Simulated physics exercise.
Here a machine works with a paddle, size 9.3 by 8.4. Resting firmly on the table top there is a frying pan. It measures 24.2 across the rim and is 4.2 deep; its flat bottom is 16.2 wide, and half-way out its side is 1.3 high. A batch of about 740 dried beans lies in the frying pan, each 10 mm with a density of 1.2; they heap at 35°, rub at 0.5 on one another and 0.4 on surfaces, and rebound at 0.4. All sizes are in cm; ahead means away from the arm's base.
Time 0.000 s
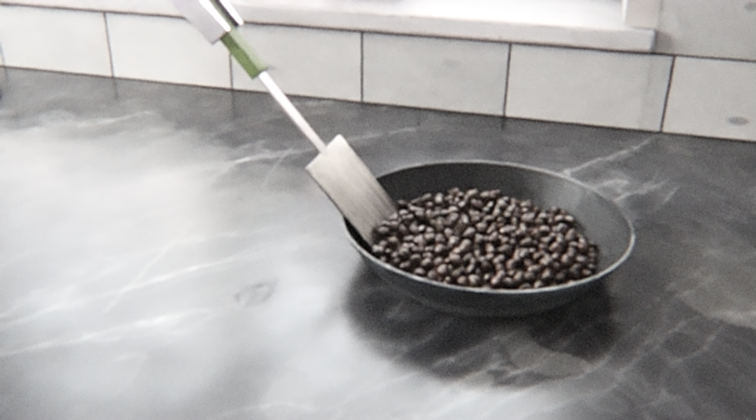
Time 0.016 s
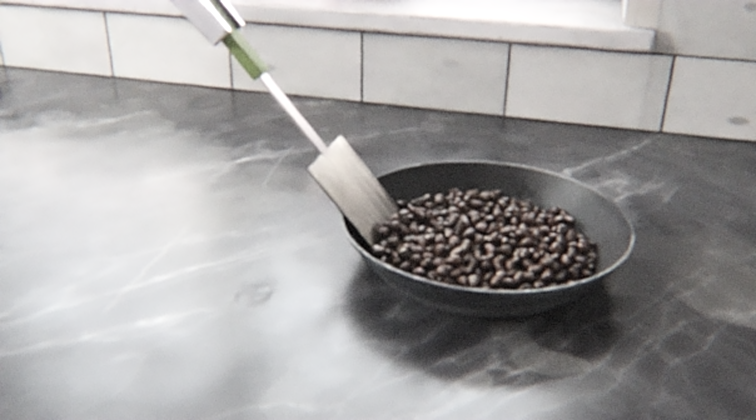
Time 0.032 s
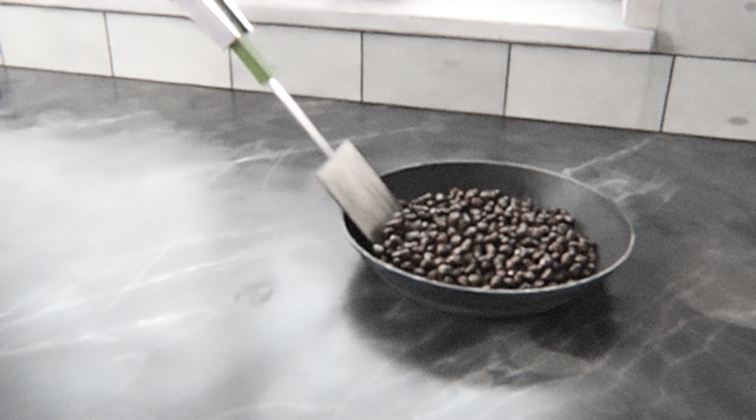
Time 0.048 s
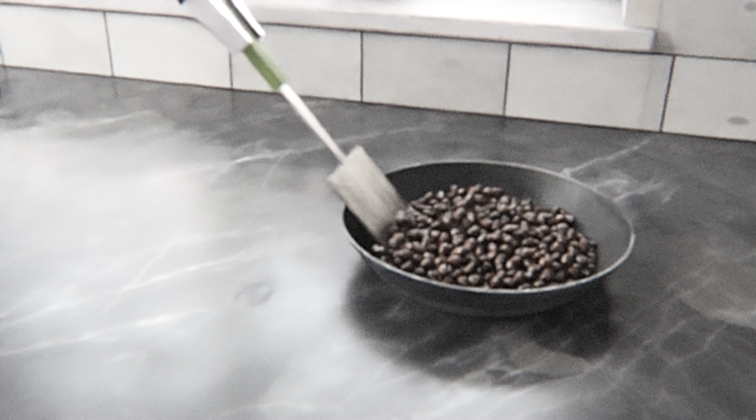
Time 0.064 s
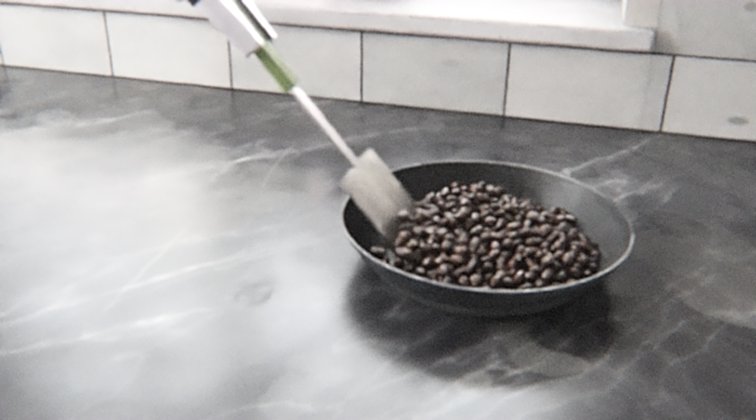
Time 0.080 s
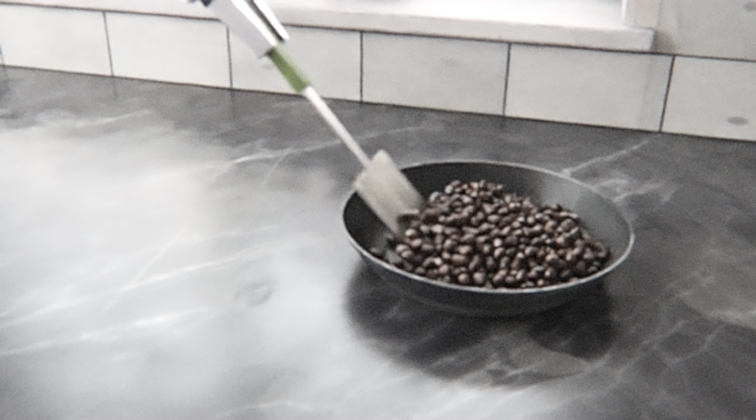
On a dark marbled countertop, a machine arm pushing a paddle rightward through dark beans in a frying pan, heaping them slightly.
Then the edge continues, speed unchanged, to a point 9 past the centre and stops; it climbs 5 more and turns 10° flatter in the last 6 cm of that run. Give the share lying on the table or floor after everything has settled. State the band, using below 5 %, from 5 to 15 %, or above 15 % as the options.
It falls above 15 %.
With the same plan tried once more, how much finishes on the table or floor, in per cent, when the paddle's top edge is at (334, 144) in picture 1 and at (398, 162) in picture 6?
About 35 per cent.
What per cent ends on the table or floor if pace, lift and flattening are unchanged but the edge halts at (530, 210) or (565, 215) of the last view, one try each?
About 5 and 15 per cent.
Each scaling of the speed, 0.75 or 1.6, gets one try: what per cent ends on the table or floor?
About 20 and 35 per cent.
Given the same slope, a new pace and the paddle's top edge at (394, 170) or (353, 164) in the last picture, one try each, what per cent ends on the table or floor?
35 % and 20 %.
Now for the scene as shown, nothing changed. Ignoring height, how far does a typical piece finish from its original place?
Around 5 cm, measured level.
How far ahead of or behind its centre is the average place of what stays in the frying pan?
Some 3.5 cm ahead of the centre.
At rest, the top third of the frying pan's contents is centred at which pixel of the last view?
The middle lies somewhere around (569, 247).
By 0.15 s, sloping 49°, highest piece 11 above the table; 738 in the frying pan, 1 on the blade or in flight.
By 0.22 s, sloping 45°, highest piece 12 above the table; 732 in the frying pan, 7 on the blade or in flight.
By 0.45 s, sloping 39°, highest piece 8 above the table; 537 in the frying pan, 137 on the table or floor, 65 on the blade or in flight.
By 1.50 s, sloping 39°, highest piece 5 above the table; 537 in the frying pan, 202 on the table or floor.
Final count, 537 in the frying pan, 202 on the table or floor. That is 27 % on the table or floor.
